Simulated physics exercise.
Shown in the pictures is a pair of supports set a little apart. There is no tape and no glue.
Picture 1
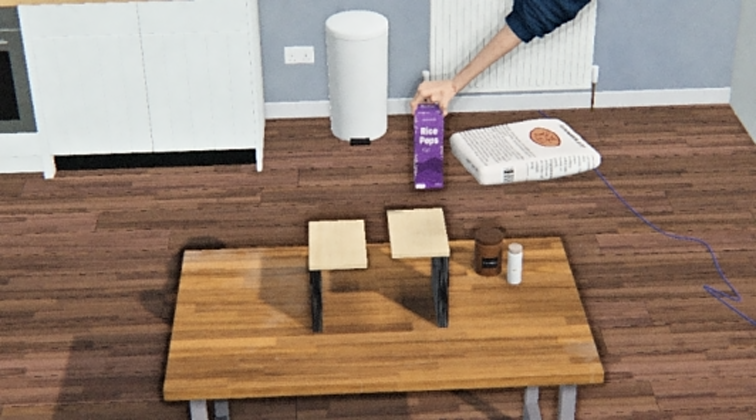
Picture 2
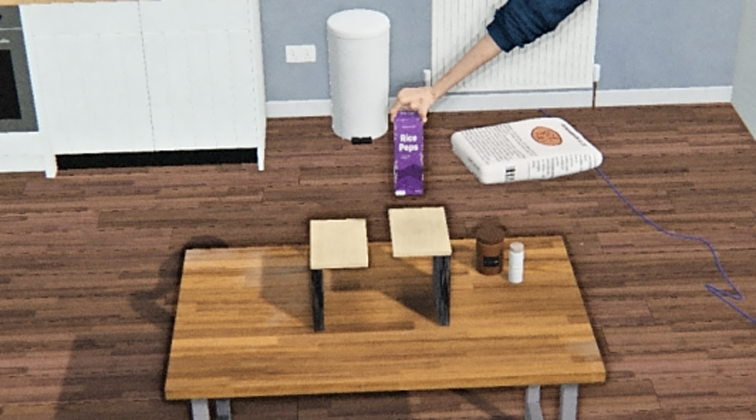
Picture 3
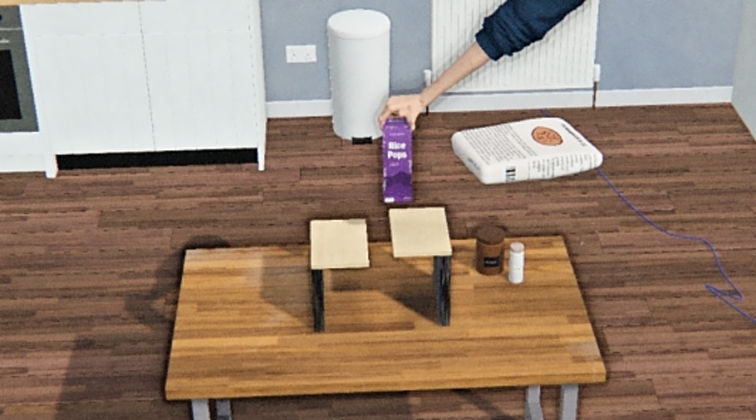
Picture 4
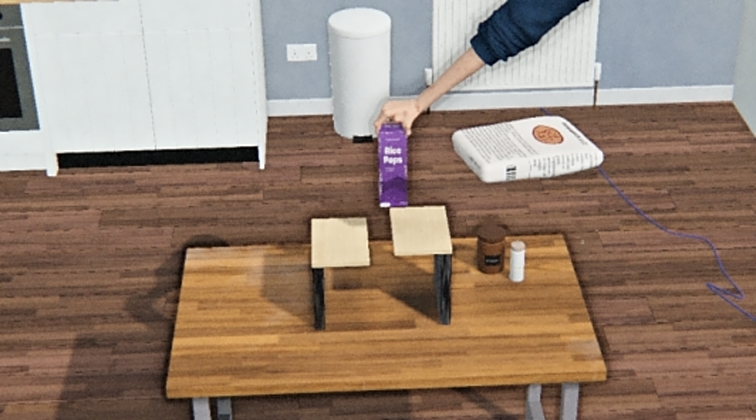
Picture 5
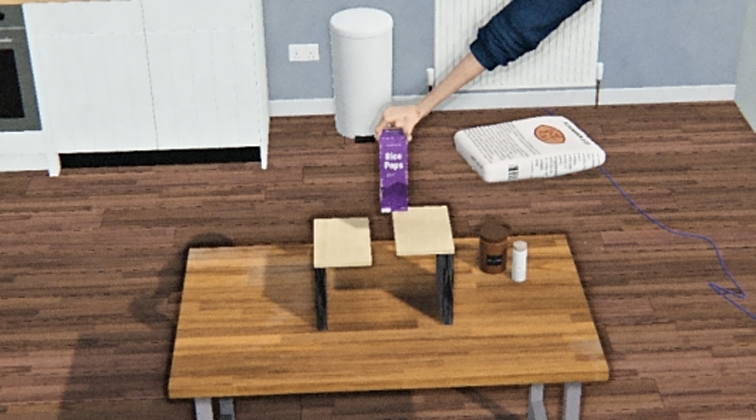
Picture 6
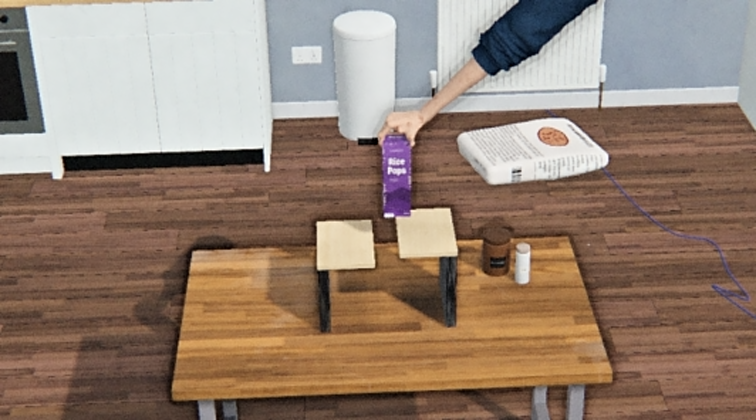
In a kitchen with a dark wood floor, a hand holds a purple carton in the air beyond a wooden table bearing two supports, a brown jar and a white shaker. The arm moves the carton left, then lowers it slightly until its base appears just above the gap between the supports.
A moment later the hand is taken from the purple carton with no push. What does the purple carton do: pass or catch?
Well then, it is halted up top.
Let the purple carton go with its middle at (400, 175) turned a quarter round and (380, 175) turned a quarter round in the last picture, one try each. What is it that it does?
Try 1: Stuck. Try 2: Falls through.
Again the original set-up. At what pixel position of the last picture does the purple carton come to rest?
Close to (346, 230) in the last picture.
Then, 0.30 s after the last picture, purple carton slid about its own width near (397, 195).
Then, 0.80 s after the last picture, purple carton tipped 45° from how it was near (367, 207).
Then, 0.90 s after the last picture, purple carton on its side near (351, 229).
At rest, tipped over on the stand or table, purple carton; the other 2 in place. Seen from the same camera at the end, purple carton near (347, 230). The carton is caught.
